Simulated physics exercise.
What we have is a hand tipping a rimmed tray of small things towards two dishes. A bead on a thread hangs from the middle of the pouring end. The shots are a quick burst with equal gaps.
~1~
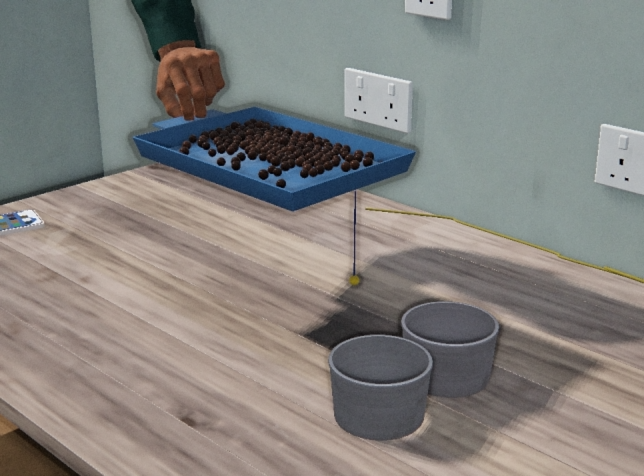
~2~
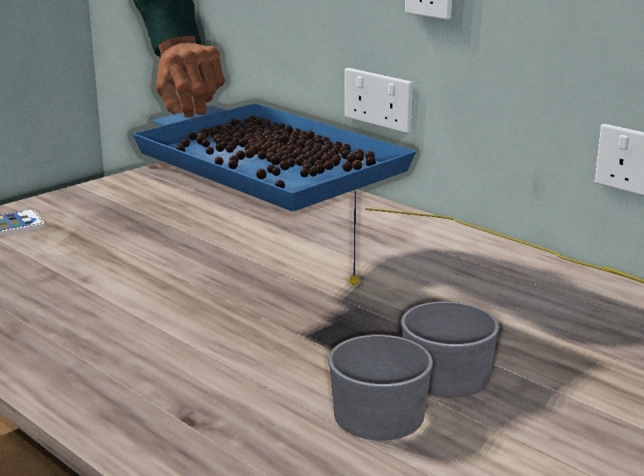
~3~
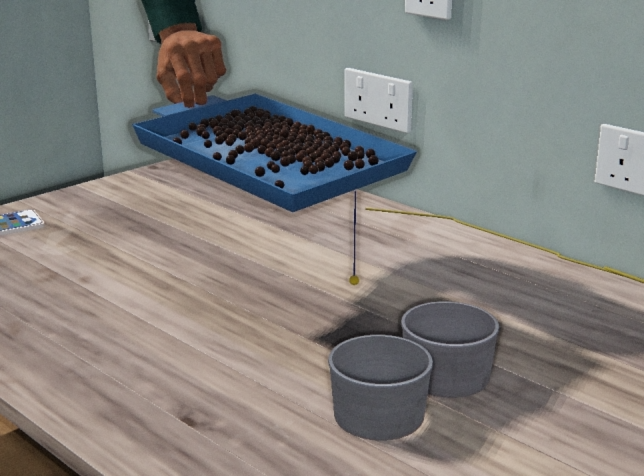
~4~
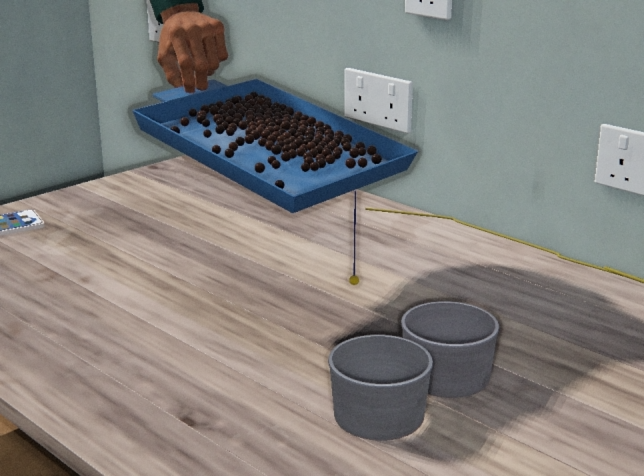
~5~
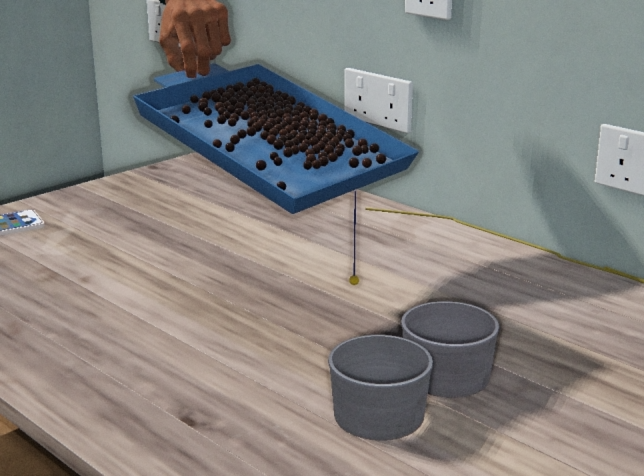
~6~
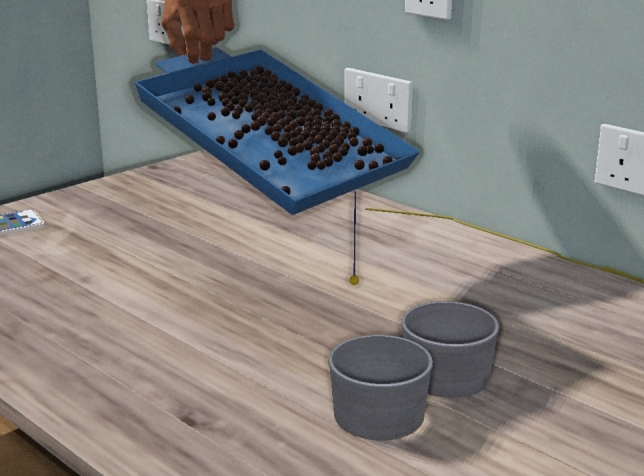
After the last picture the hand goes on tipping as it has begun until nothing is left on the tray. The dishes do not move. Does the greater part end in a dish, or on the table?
In the dishes lies only the smaller part of it.
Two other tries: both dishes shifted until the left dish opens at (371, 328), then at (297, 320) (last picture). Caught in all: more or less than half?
One: The larger part. Two: Under half.
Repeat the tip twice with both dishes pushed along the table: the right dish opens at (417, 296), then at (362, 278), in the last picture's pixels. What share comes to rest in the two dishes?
Roughly 90 per cent, and 0 per cent.
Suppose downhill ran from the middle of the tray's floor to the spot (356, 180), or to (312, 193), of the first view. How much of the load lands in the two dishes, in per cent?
Near 0 % and 0 %.
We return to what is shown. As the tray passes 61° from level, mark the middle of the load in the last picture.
Roughly at (342, 181).
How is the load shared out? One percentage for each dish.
Left dish near 0 in a hundred; right dish near 0.
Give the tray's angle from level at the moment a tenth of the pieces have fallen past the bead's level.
Near 60 degrees.
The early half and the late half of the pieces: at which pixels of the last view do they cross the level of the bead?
Early half (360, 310), late half (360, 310).
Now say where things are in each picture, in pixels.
Corners of the pouring end at (292, 189) and (407, 151), level; middle of the load at (276, 147), chocolate balls; left dish at (418, 400); right dish at (486, 360); bead on its thread at (354, 280), in the first frame.
Corners of the pouring end at (293, 190) and (408, 151), level; middle of the load at (276, 145), in the second frame.
Corners of the pouring end at (293, 191) and (408, 151), tipped barely, lowest at the left corner; middle of the load at (276, 139), a small part on the move, in the third frame.
Corners of the pouring end at (294, 192) and (409, 150), tipped a little, lowest at the left corner; middle of the load at (277, 130), a small part on the move, in the fourth frame.
Corners of the pouring end at (295, 194) and (410, 150), tipped a little, lowest at the left corner; middle of the load at (278, 121), about a quarter on the move, in the fifth frame.
Corners of the pouring end at (296, 196) and (412, 150), tipped clearly, lowest at the left corner; middle of the load at (281, 114), nearly all on the move; left dish at (418, 400); right dish at (486, 360), in the sixth frame.
Soon after the last picture, tray tipped steeply; most on the tray; a stray few in the left dish; a stray few in the right dish; a small part outside both; a small part in the air.
A little later, tray tipped past a quarter turn; a stray few on the tray; a stray few in the left dish; a stray few in the right dish; most outside both; a small part in the air.
Later still, tray tipped past a quarter turn; a stray few in the left dish; a stray few in the right dish; nearly all outside both.
By the end, tray tipped past a quarter turn; a stray few in the left dish; a stray few in the right dish; nearly all outside both.
